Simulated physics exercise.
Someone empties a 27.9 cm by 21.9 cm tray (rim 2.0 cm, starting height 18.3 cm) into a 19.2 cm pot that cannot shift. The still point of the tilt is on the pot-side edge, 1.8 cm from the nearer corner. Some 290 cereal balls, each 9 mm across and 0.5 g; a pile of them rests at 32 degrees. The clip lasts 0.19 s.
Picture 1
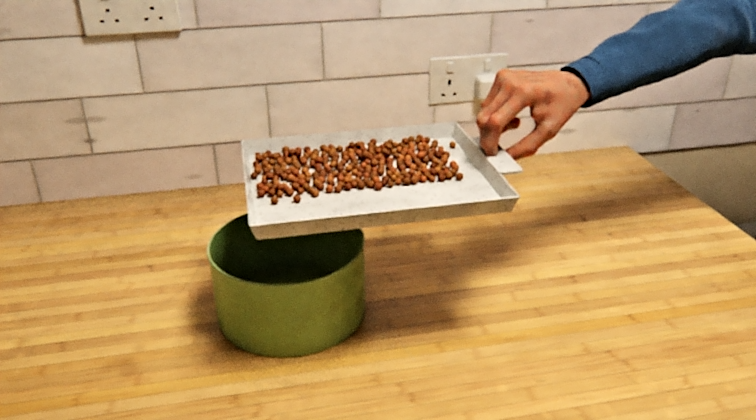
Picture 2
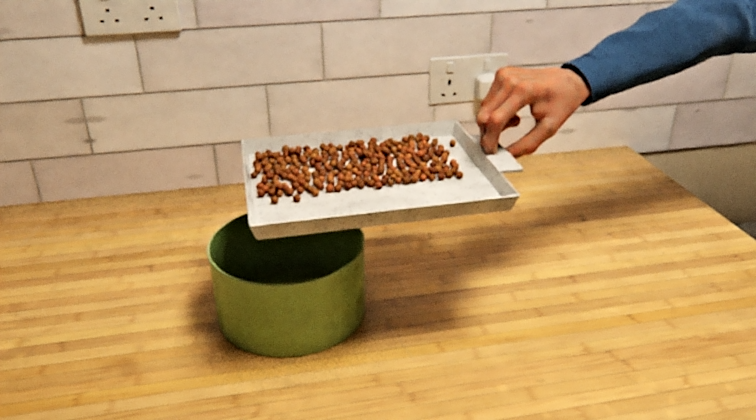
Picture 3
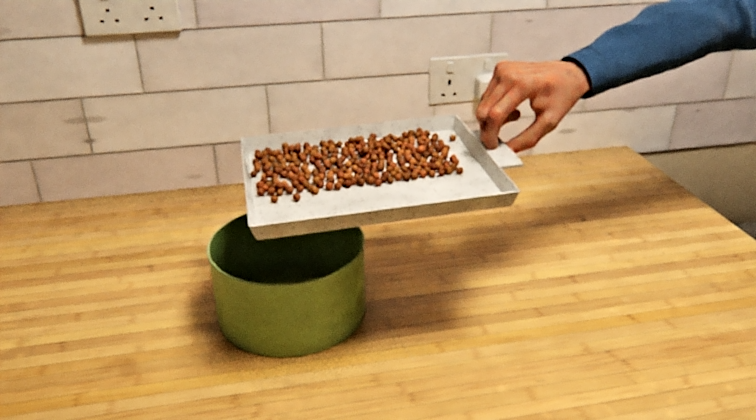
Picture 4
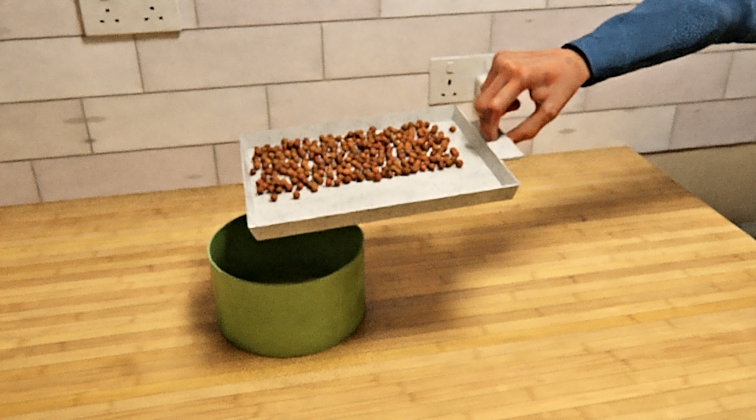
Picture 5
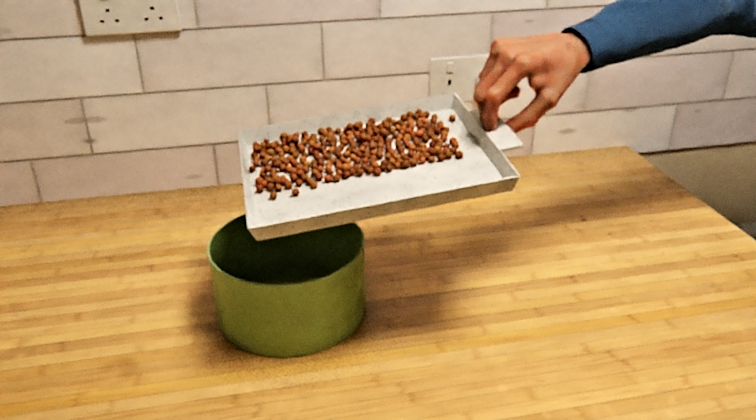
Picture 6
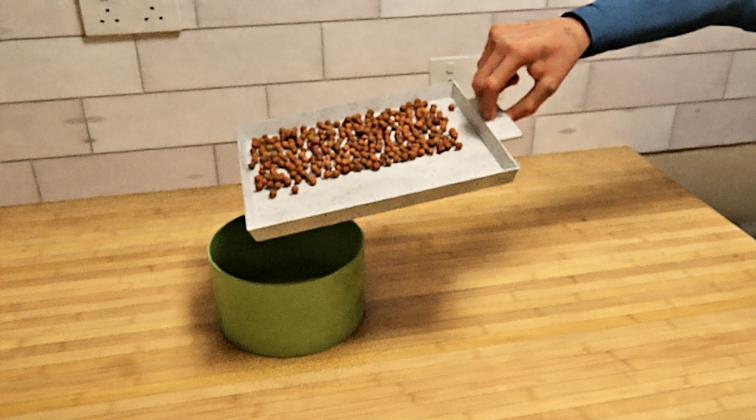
On a wooden worktop against a white tiled wall, a hand in a blue sleeve holds a pale tray of small brown balls level above a green pot. The hand then slowly raises the tray's right end, tilting it gently down to the left, while the balls stay spread across it.
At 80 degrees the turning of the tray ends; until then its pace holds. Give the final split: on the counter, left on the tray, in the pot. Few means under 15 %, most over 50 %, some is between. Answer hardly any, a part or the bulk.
Counter a part, tray the bulk, pot hardly any.
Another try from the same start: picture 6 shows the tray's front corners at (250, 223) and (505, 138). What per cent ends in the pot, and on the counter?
Pot 30, counter 40.
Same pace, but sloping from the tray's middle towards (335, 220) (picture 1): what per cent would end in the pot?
Some 0 per cent.
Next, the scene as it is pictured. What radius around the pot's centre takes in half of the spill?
Roughly 22 cm.
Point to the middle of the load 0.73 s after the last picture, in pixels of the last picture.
Near (248, 187).
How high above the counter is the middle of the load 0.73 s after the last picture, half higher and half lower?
About 24 cm.
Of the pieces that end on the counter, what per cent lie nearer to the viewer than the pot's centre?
Roughly 100 per cent.
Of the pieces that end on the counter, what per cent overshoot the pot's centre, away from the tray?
Some 100 per cent.
Then, 0.44 s after the last picture, tilt 44 degrees; the tray holds 100 %, the pot 0 %.
Then, 0.73 s after the last picture, tilt 66 degrees; the tray holds 85 %, the pot 0 %.
Then, 1.12 s after the last picture, tilt 80 degrees; the tray holds 70 %, the pot 0 %.
In the end, counter 35 %, tray 65 %, pot 0 %.
